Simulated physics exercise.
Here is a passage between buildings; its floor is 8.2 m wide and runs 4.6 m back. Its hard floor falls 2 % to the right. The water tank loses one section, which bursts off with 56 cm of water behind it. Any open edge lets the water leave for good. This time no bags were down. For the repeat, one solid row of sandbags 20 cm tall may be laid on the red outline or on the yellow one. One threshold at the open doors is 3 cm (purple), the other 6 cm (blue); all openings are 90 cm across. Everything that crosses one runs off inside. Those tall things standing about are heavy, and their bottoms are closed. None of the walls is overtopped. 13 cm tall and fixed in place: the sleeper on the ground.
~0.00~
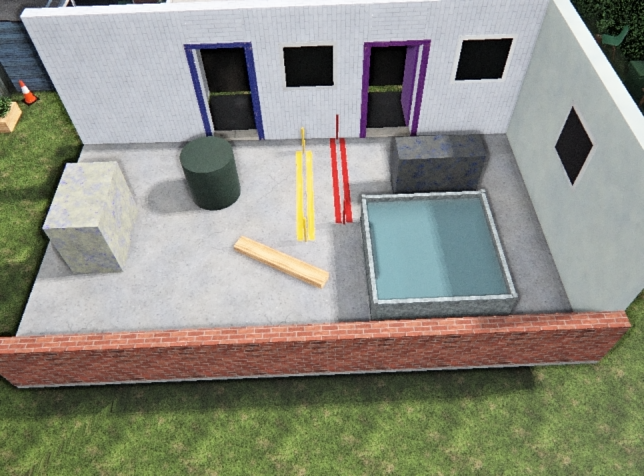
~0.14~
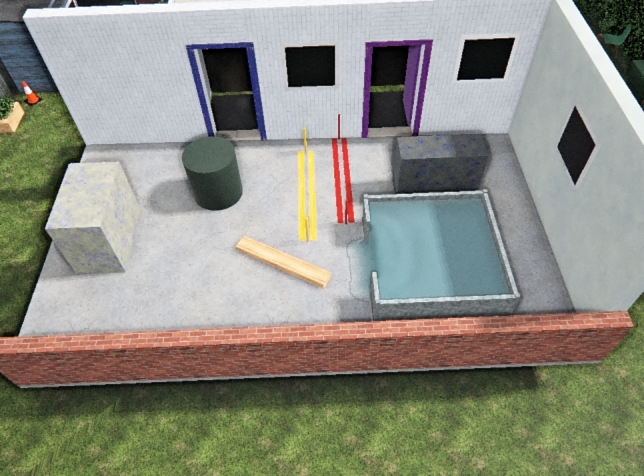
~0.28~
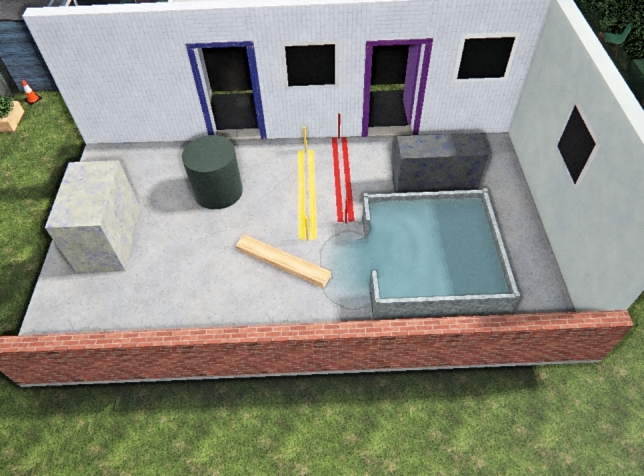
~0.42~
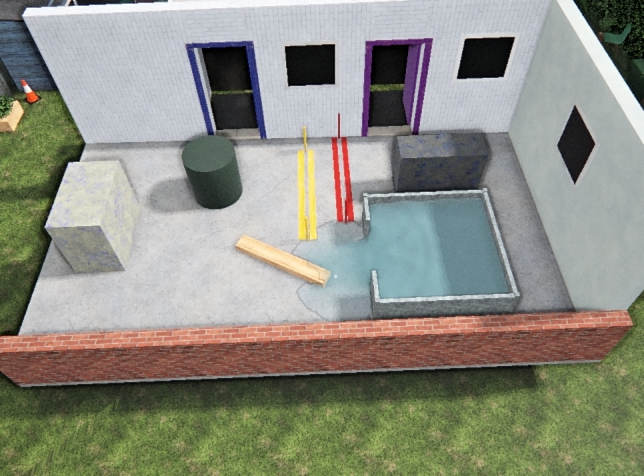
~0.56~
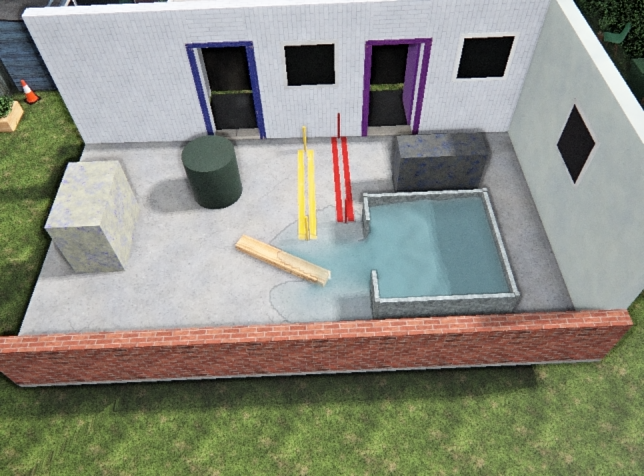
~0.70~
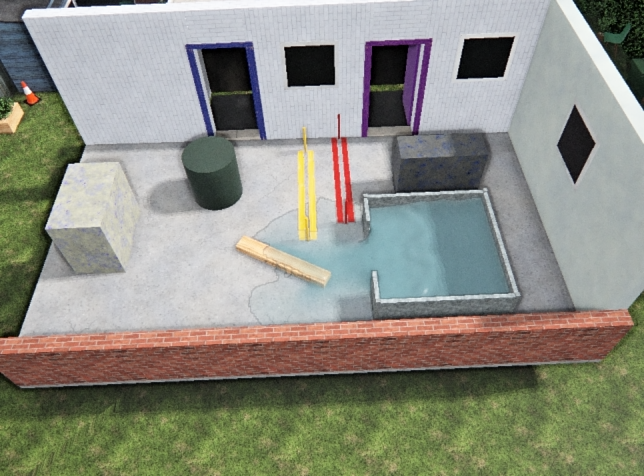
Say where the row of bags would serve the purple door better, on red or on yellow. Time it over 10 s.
On red.
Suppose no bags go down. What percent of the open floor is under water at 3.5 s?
Wet fraction: Around 55 %.
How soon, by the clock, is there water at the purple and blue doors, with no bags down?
For purple it's 3.4 s, and for blue it's 2.0 s.
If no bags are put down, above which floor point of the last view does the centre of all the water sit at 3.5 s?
Roughly at (332, 256).
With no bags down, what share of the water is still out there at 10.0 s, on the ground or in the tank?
I'd put it at around 78 per cent.
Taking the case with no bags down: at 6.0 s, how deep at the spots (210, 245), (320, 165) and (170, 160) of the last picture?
Roughly 4, 3 and 6 cm.
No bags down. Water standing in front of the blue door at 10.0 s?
Depth: Approx. 4.5 cm.
After 1.4 s water covers 25 % of the floor and is deepest (32 cm) near (367, 274) in the run without bags; in at the purple door, 0 L with no bags, 0 L with the row on red, 0 L on yellow.
After 2.2 s water covers 40 % of the floor and is deepest (27 cm) near (239, 204) in the run without bags; in at the purple door, 0 L with no bags, 0 L with the row on red, 0 L on yellow.
After 3.5 s water covers 55 % of the floor and is deepest (20 cm) near (333, 275) in the run without bags; in at the purple door, 0 L with no bags, 0 L with the row on red, 1 L on yellow.
After 6.0 s water covers 80 % of the floor and is deepest (14 cm) near (333, 275) in the run without bags; in at the purple door, 0 L with no bags, 0 L with the row on red, 6 L on yellow.
After 10.0 s water covers 90 % of the floor and is deepest (10 cm) near (581, 338) in the run without bags; in at the purple door, 0 L with no bags, 0 L with the row on red, 19 L on yellow.
